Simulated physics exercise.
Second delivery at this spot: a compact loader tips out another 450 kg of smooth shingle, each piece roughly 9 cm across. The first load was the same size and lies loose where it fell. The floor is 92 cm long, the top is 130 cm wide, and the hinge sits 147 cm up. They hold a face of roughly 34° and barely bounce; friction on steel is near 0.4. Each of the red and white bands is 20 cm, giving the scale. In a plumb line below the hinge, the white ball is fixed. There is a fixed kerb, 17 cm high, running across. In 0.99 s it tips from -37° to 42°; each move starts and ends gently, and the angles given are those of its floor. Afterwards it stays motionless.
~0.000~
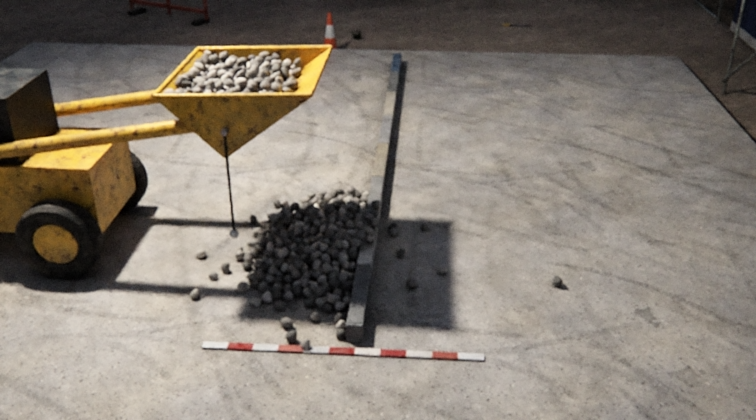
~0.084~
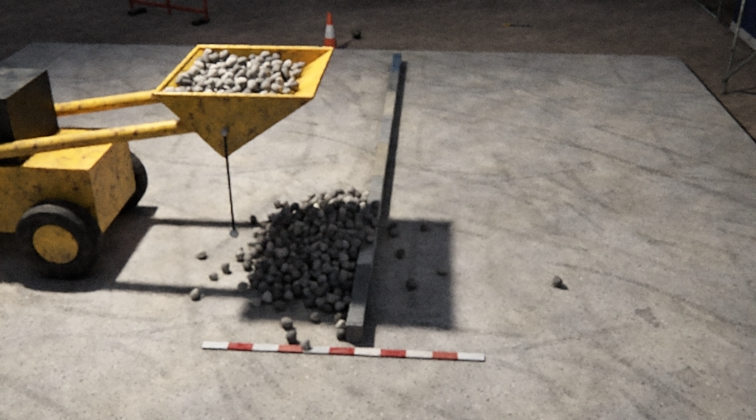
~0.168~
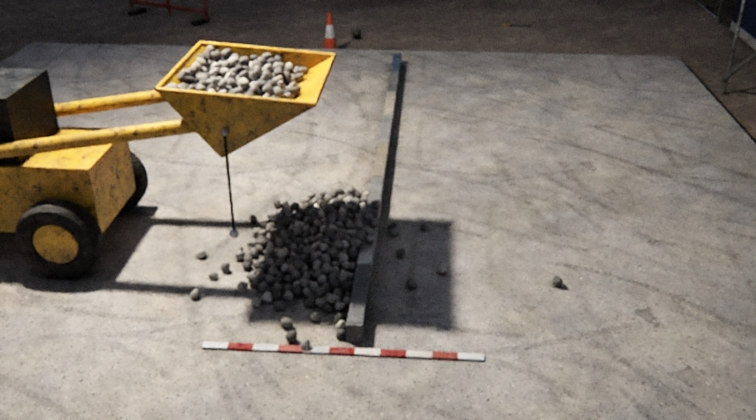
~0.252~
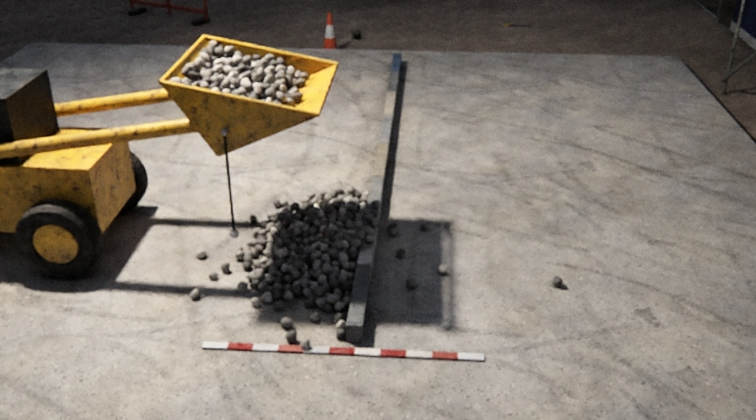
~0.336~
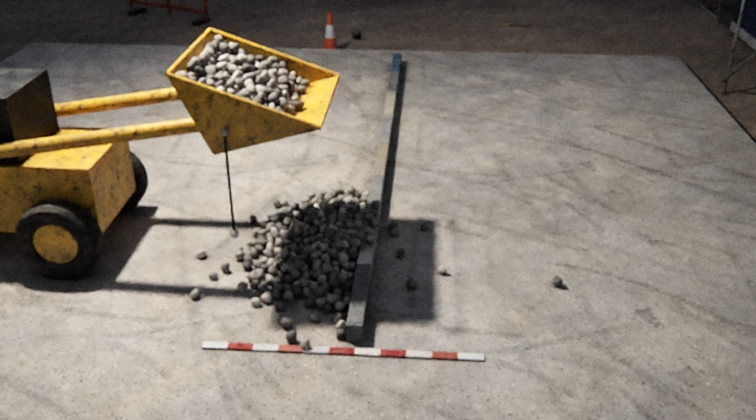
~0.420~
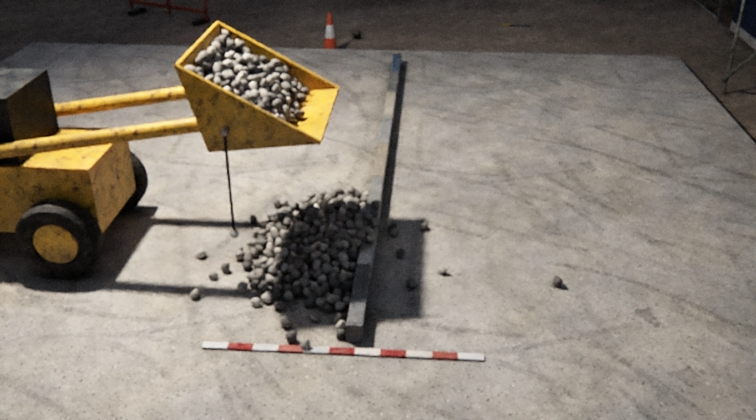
On a sunlit concrete floor, a yellow loader holding a bucket of grey stones slowly tilted it forward to the right, and the stones shifted inside, above a loose pile lying against a long kerb.
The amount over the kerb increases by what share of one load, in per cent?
By about 47 per cent of a load.
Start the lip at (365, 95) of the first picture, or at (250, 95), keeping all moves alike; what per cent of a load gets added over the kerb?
First some 95, then 5 per cent.
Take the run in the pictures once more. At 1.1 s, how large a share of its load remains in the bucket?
Roughly 60 per cent is still inside.
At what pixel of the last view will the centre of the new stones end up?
The middle lies near (367, 242) in the last picture.
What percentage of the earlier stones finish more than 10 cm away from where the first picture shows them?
Around 10 in a hundred.
After 0.7 s the floor is at 29°; in per cent of one load, 100 in the bucket, 98 on this side of the kerb, 1 over the kerb; the foremost stones are at (423, 248).
After 1.1 s the floor is at 42°; in per cent of one load, 61 in the bucket, 137 on this side of the kerb, 1 over the kerb; the foremost stones are at (423, 248).
After 1.4 s the floor is at 42°; in per cent of one load, 7 in the bucket, 173 on this side of the kerb, 20 over the kerb; the foremost stones are at (445, 259).
After 4.2 s the floor is at 42°; in per cent of one load, 0 in the bucket, 151 on this side of the kerb, 48 over the kerb; the foremost stones are at (614, 236). Net gain over the kerb, 47.
